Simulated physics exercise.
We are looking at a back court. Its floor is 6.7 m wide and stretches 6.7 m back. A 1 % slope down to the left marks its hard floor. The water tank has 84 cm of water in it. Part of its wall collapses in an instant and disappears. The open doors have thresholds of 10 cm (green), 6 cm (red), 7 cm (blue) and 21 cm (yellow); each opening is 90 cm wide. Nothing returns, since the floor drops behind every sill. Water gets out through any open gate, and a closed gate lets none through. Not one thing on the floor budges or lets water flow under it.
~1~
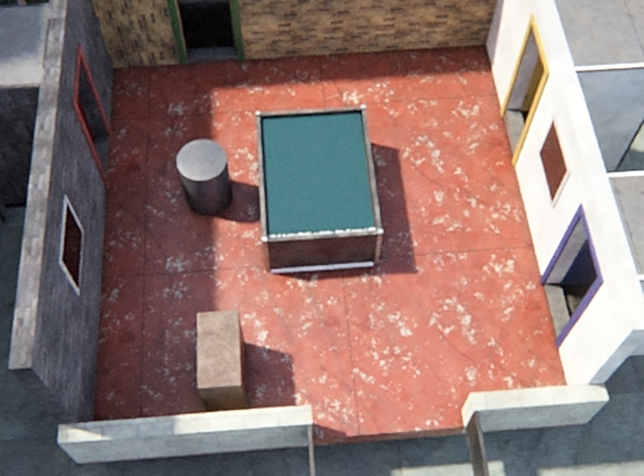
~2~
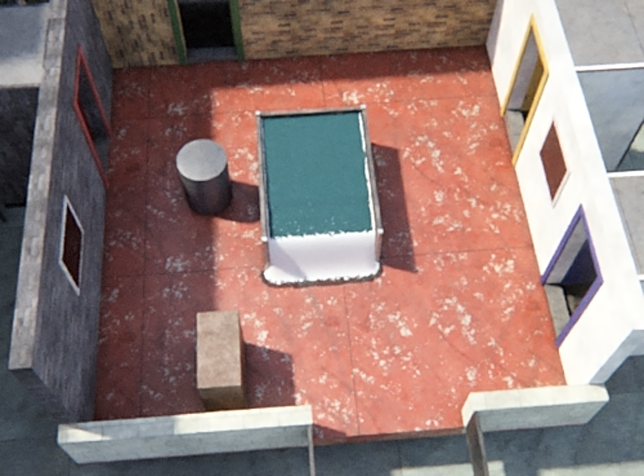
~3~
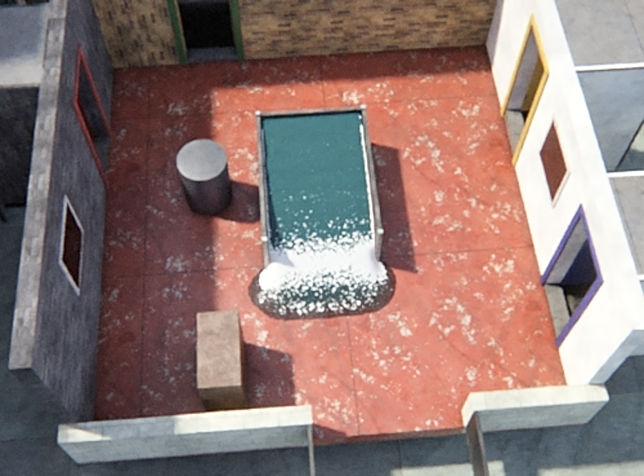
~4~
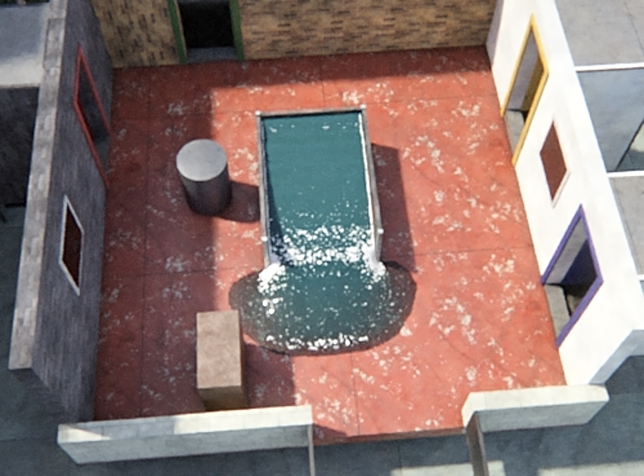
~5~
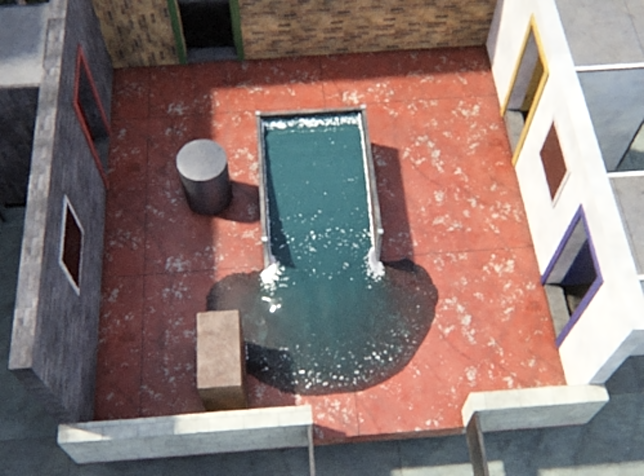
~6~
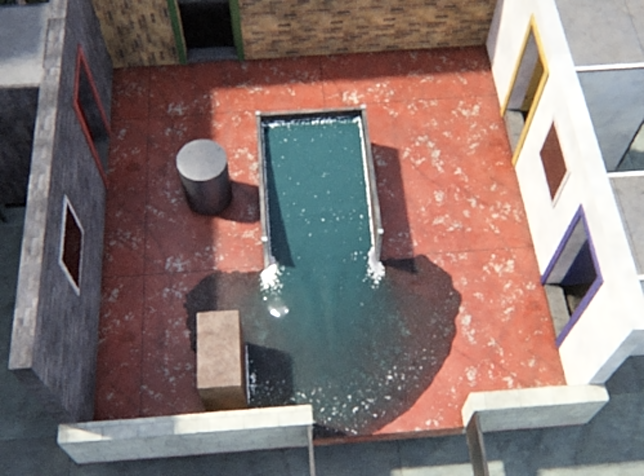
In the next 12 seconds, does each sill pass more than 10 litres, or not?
At the end, the green door will not let too much through; the red door will not let too much through; the blue door will not let too much through; the yellow door will not let too much through.
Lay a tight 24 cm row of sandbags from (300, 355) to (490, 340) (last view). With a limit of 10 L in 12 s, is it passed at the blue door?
So blue goes beyond.
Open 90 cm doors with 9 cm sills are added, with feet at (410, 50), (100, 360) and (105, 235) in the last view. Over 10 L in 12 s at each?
In turn: Short of it, beyond it, short of it.
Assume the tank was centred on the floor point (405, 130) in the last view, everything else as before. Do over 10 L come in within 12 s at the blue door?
Against the limit, the blue door gets more than that.
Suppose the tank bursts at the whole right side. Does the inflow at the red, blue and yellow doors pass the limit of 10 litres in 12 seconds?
Then: Red past it, blue above, yellow above.
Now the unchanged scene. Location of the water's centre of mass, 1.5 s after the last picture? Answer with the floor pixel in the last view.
Centre: Roughly (308, 301) px.
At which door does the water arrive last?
Green.
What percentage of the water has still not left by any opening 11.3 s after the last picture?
42 %.
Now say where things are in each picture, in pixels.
The first picture shows the water tank at (316, 174) is whole and still, 84 cm deep.
In the second picture, the front is at (265, 274), 0.9 m from the gap at (322, 253); 0.4 m2 of floor is under water; 84 cm left at the back of the water tank.
In the third picture, the front is at (258, 299), 1.1 m from the gap at (322, 256); 1.4 m2 of floor is under water; 84 cm left at the back of the water tank.
In the fourth picture, water pours out at (322, 257) and has run 1.5 m, to (269, 344); typically 11 cm deep outside, 82 cm at the water tank's back.
In the fifth picture, water pours out at (322, 257) and has run 2.0 m, to (297, 389); typically 8 cm deep outside, 74 cm at the water tank's back.
In the sixth picture, water pours out at (322, 258) and has run 2.6 m, to a hidden place; typically 7 cm deep outside, 70 cm at the water tank's back.
Then, 0.7 s after the last picture water covers 30 % of the floor and is deepest (44 cm) near (264, 425); green door not reached, red door not reached, blue door not reached, yellow door not reached.
Then, 1.5 s after the last picture water covers 30 % of the floor and is deepest (40 cm) near (249, 377); green door not reached, red door not reached, blue door 2 cm at the sill, 0 L in, yellow door not reached.
Then, 2.8 s after the last picture water covers 40 % of the floor and is deepest (20 cm) near (290, 410); green door not reached, red door 1 cm at the sill, 0 L in, blue door 6 cm at the sill, 0 L in, yellow door not reached.
Then, 6.3 s after the last picture water covers 70 % of the floor and is deepest (12 cm) near (113, 82); green door 6 cm at the sill, 0 L in, red door 3 cm at the sill, 0 L in, blue door 4 cm at the sill, 0 L in, yellow door 1 cm at the sill, 0 L in.
Then, 11.3 s after the last picture water covers 85 % of the floor and is deepest (8 cm) near (114, 75); green door 4 cm at the sill, 0 L in, red door 4 cm at the sill, 0 L in, blue door 1 cm at the sill, 0 L in, yellow door 1 cm at the sill, 0 L in.
